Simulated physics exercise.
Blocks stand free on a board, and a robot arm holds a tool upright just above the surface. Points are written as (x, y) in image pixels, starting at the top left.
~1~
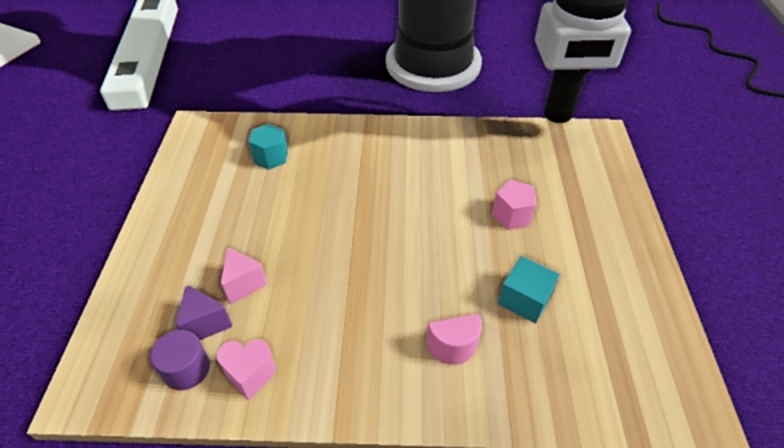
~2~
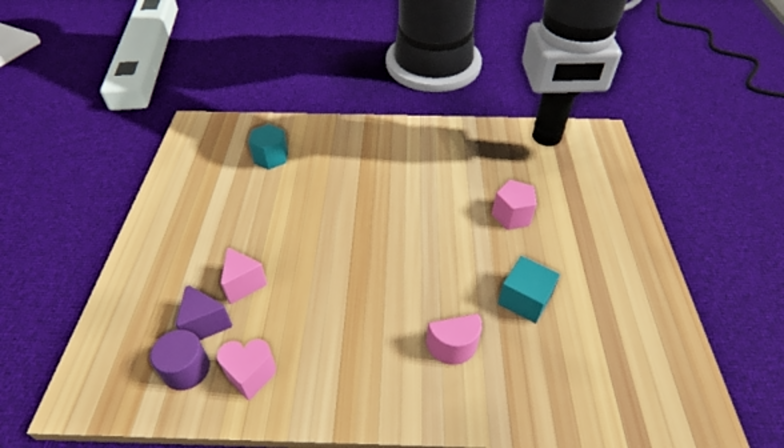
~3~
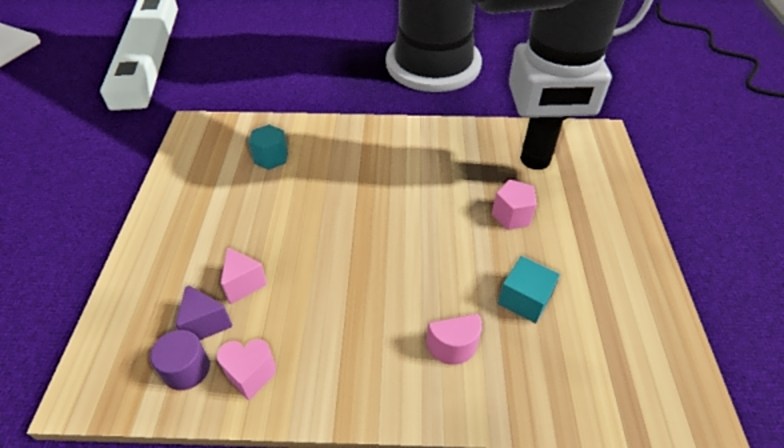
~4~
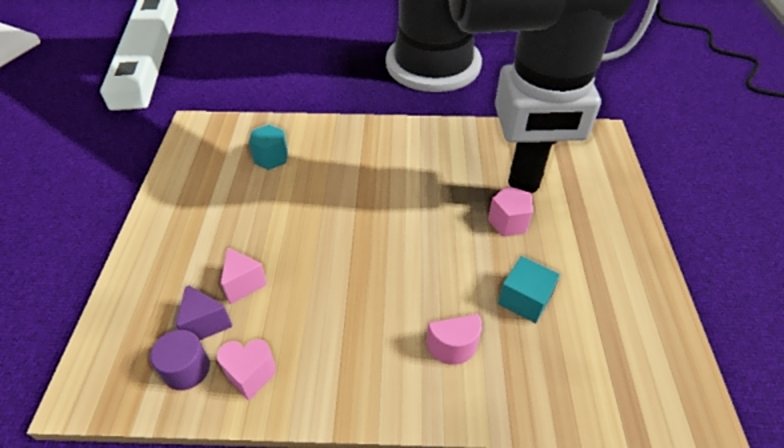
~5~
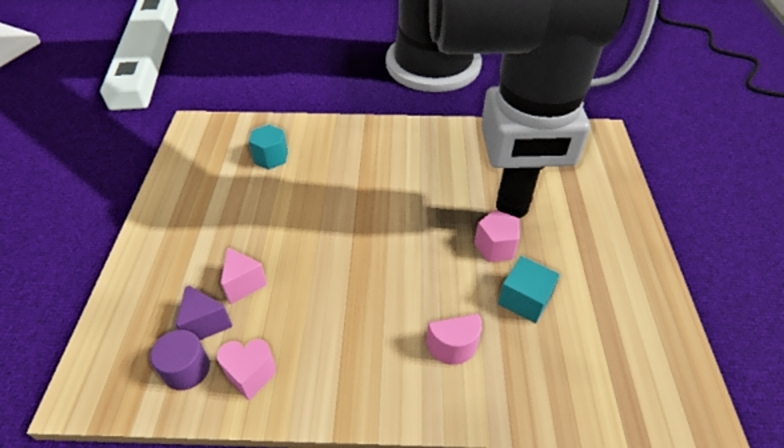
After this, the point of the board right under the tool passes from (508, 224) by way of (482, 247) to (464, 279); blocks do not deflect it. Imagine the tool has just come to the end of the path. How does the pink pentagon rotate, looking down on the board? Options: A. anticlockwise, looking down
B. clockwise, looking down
A - anticlockwise, looking down.
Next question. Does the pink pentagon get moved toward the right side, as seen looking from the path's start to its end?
Going by the path, no.
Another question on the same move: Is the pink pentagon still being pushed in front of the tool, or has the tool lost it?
At that point it is up front.
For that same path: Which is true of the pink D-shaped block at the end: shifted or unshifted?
It holds its position.
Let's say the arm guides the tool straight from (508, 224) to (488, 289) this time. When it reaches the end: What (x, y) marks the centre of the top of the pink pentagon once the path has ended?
Just about (468, 291).
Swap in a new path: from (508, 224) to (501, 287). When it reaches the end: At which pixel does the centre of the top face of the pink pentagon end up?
By then it is at (473, 280).
On the path given first. Halfway along, tool at (484, 233); pink pentagon at (481, 256), turned 25° anticlockwise.
At the end, tool at (467, 263); pink D-shaped block in place; pink pentagon at (469, 290), turned 35° anticlockwise; turquoise square in place.
